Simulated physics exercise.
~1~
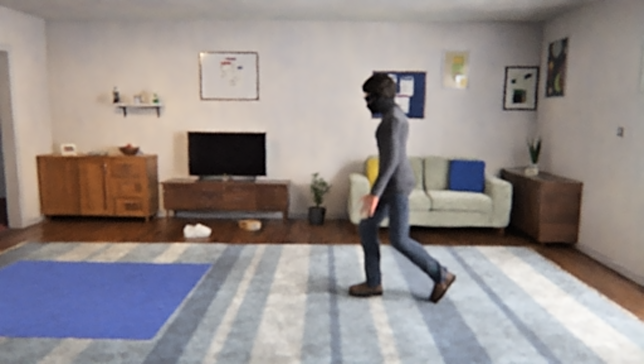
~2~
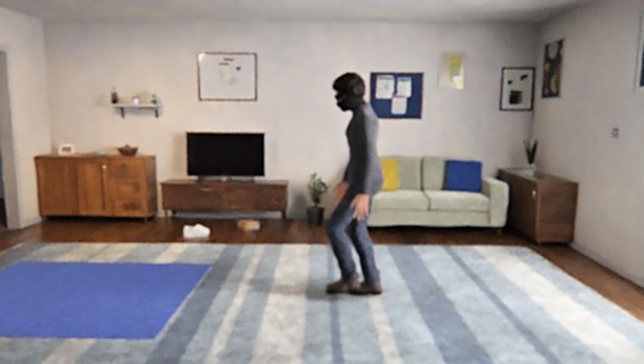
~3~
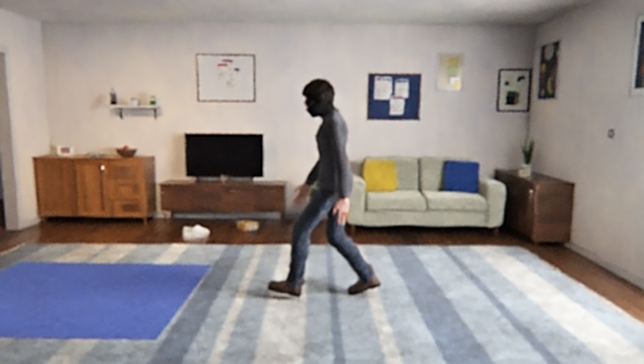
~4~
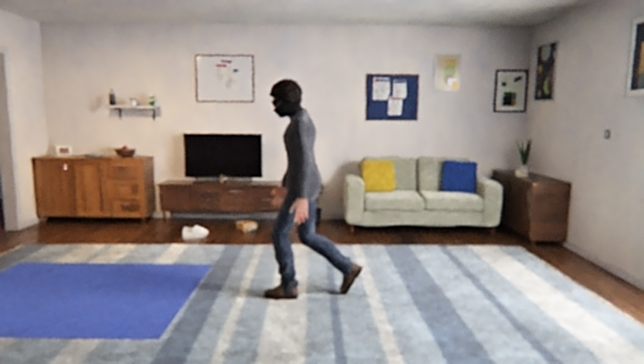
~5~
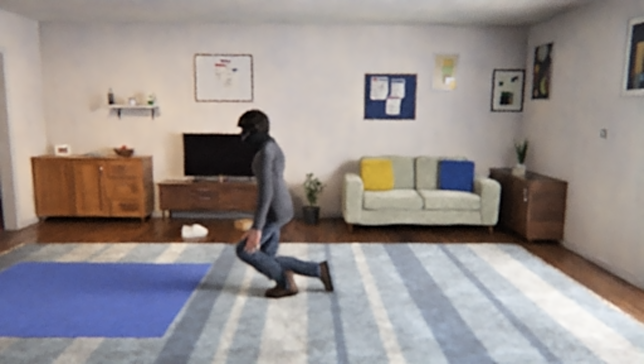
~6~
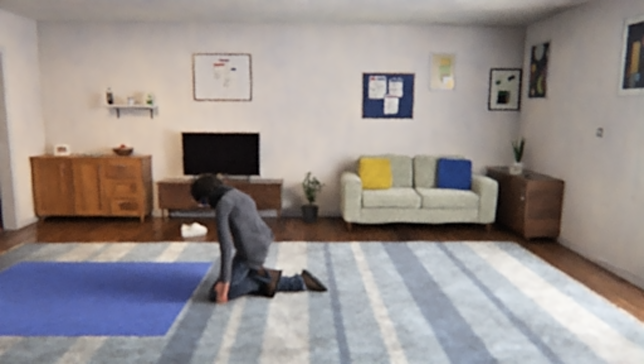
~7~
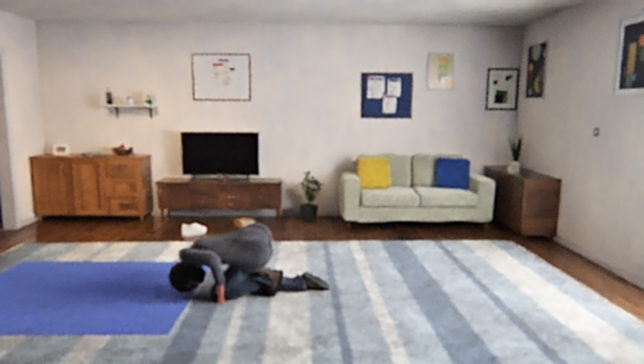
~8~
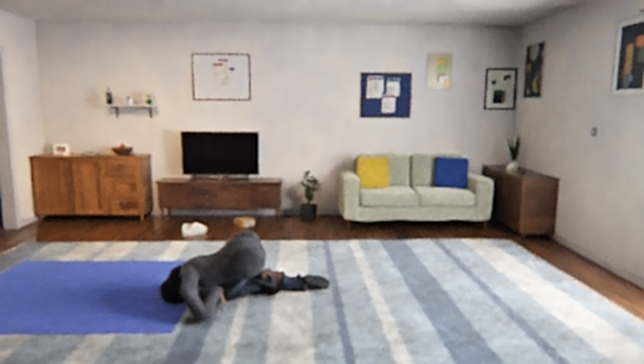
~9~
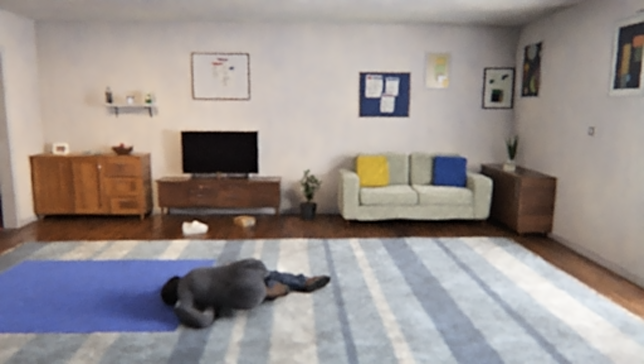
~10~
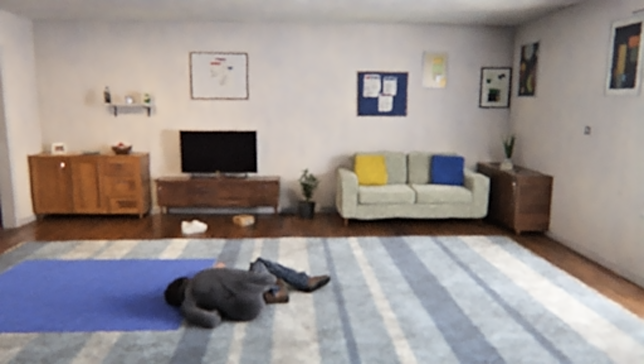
At the start, a dark-haired person in a grey top and jeans walks left across a striped rug toward a blue mat, in a living room with a television and a pale green sofa. The view drifts slightly sideways as the steps continue. Then the knees bend and the body sinks onto the rug beside the mat. The torso folds forward, hands dropping low, and the head goes down by the mat's edge. The person tips over and settles lying curled, hips and chest short of the near edge, legs stretched to the right.
